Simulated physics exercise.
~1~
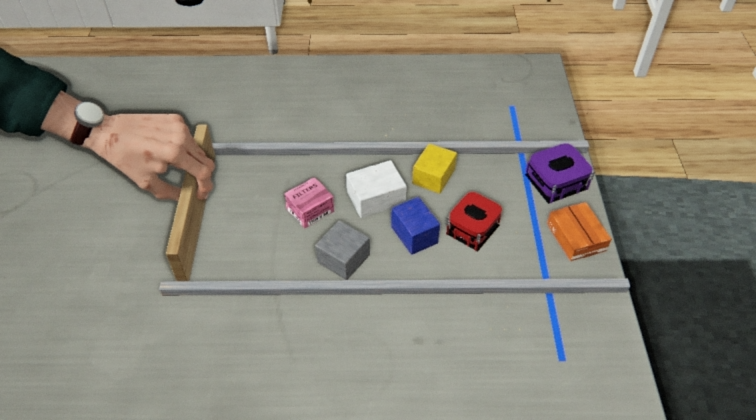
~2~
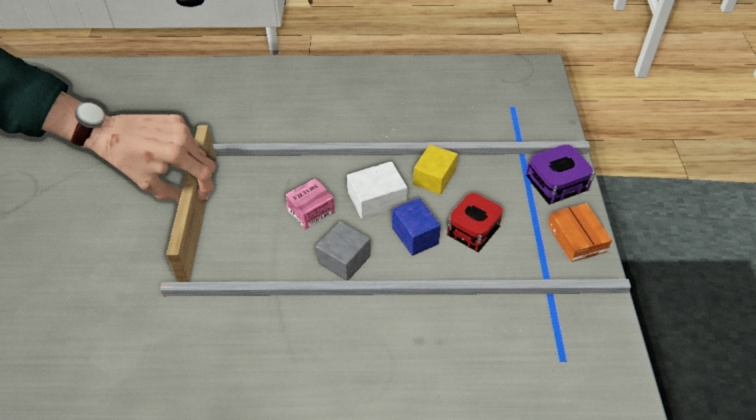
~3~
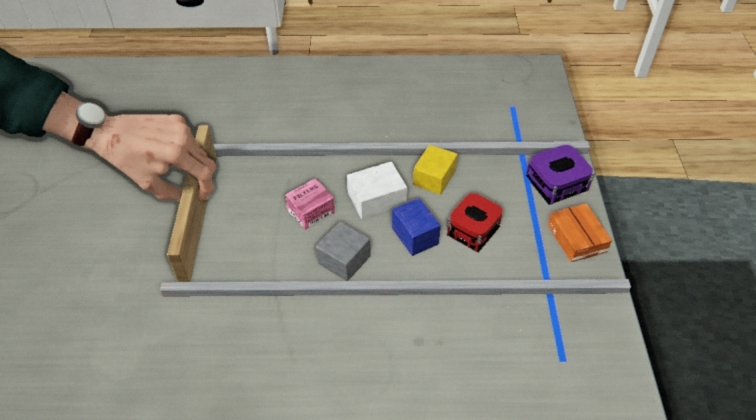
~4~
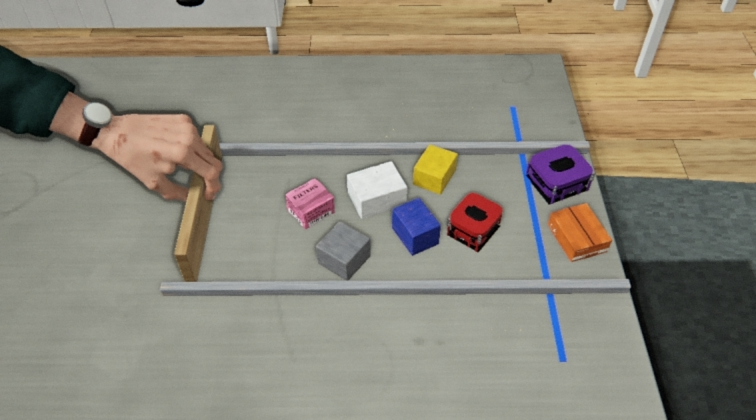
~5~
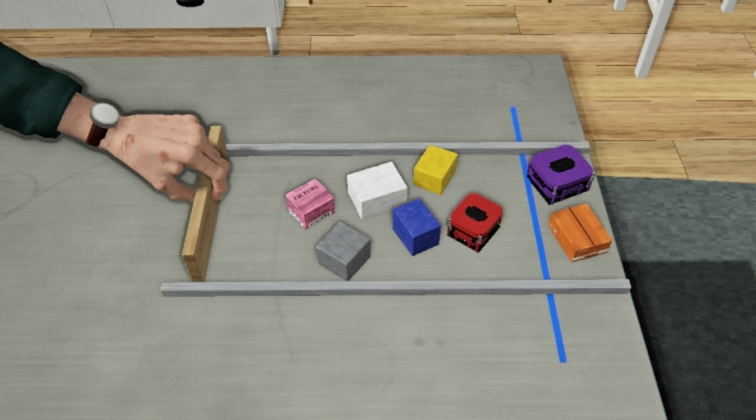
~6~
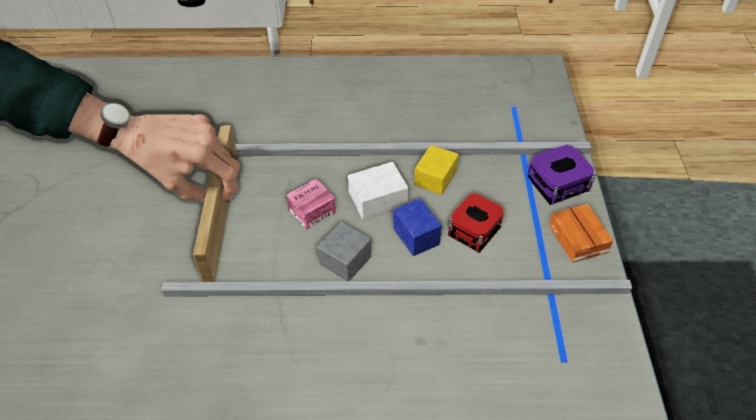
At first, a hand holds a wooden board upright between two grey rails on a table, left of a scatter of coloured boxes and blocks, with a blue tape line near the right edge. The hand then slides the board slightly right, not touching the objects, which stay still.
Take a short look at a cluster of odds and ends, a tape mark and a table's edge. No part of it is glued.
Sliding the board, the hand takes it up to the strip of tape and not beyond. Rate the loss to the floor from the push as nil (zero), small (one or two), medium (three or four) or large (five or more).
The loss is small.
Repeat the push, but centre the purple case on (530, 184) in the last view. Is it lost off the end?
The purple case does not fall.
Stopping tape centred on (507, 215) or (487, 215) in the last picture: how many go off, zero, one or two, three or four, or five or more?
No fall at all; none at all.
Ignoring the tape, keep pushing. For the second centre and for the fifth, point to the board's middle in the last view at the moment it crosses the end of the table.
Roughly (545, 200) for the earlier crossing, roughly (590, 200) for the later one.
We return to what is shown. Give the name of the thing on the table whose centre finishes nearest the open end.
The purple case winds up nearest.
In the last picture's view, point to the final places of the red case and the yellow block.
The red case finishes at (596, 204); the yellow block finishes at (542, 160).
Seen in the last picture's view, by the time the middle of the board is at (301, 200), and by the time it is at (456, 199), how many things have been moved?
First 1, then 6.
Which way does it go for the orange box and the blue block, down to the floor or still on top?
The orange box is gone, and the blue block stays put.
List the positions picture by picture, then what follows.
Orange box (579, 231); purple case (559, 173); red case (474, 221); board (193, 200); tape (533, 214), in the first picture.
Purple case (559, 174); white block (377, 190), in the second picture.
Red case (475, 222); pink box (310, 204), in the third picture.
Orange box (579, 232); board (201, 201), in the fourth picture.
Purple case (560, 174); grey block (344, 251), in the fifth picture.
Orange box (580, 233); purple case (560, 174); red case (476, 222); board (218, 201); tape (535, 215), in the sixth picture.
Soon after, none off yet; orange box at rest near (580, 233); purple case at rest near (560, 174); red case at rest near (476, 222).
After that, none off yet; orange box at rest near (580, 233); purple case at rest near (560, 174); red case displaced about its own width near (511, 210).
In the end, the number that fall off is one or two; gone, orange box.
